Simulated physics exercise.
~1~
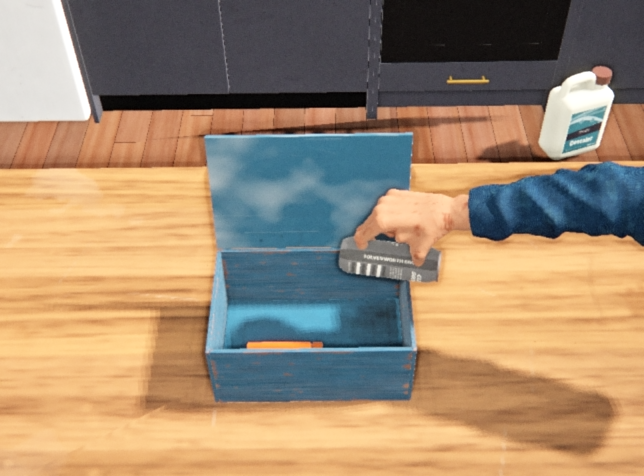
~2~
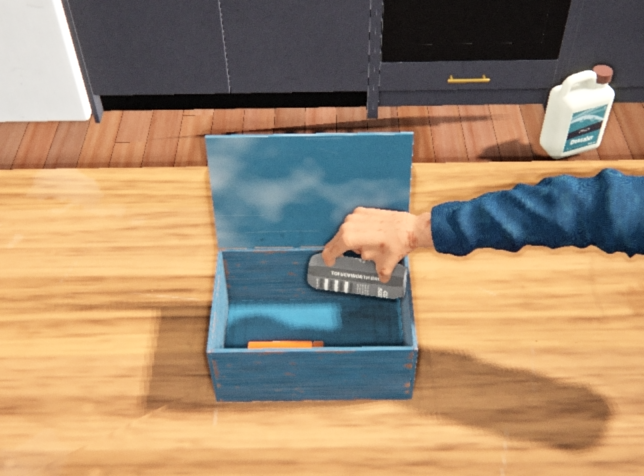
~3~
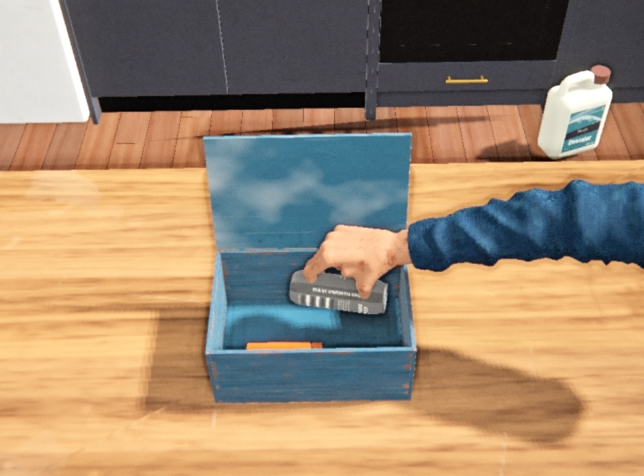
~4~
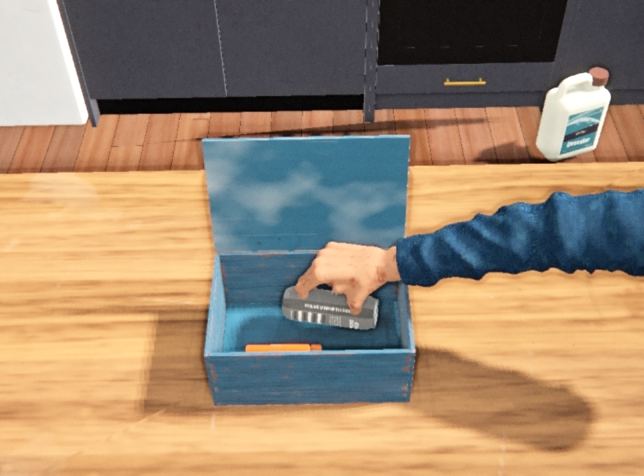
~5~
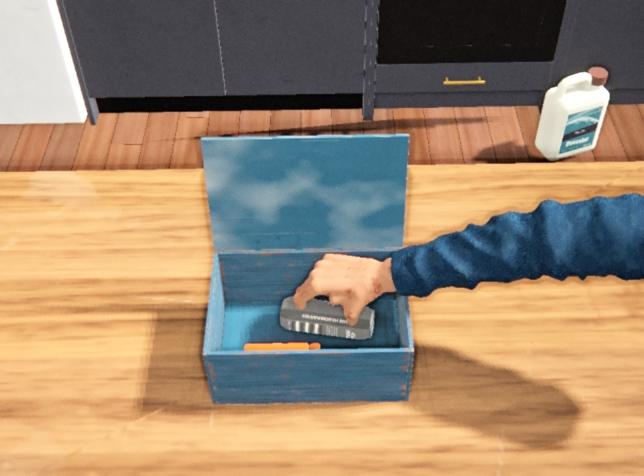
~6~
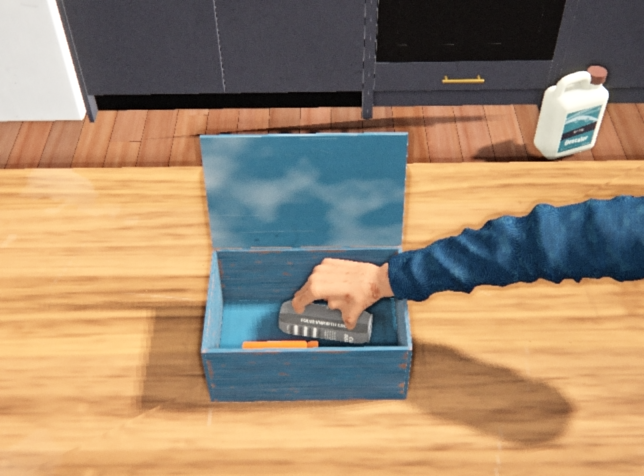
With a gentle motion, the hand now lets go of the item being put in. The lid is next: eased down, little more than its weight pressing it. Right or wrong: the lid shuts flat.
Right.
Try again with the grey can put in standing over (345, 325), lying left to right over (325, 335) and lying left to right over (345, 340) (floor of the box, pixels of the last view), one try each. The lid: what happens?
On the first go it can't shut, on the second it comes down fully, and on the third it comes down fully.
Then, 1.40 s later than the last frame, lid 72° above the rim.
Then, 1.90 s later than the last frame, lid 31° above the rim.
When it is over, lid shut; both as before. End places, in pixels of the last picture, grey can near (326, 323).
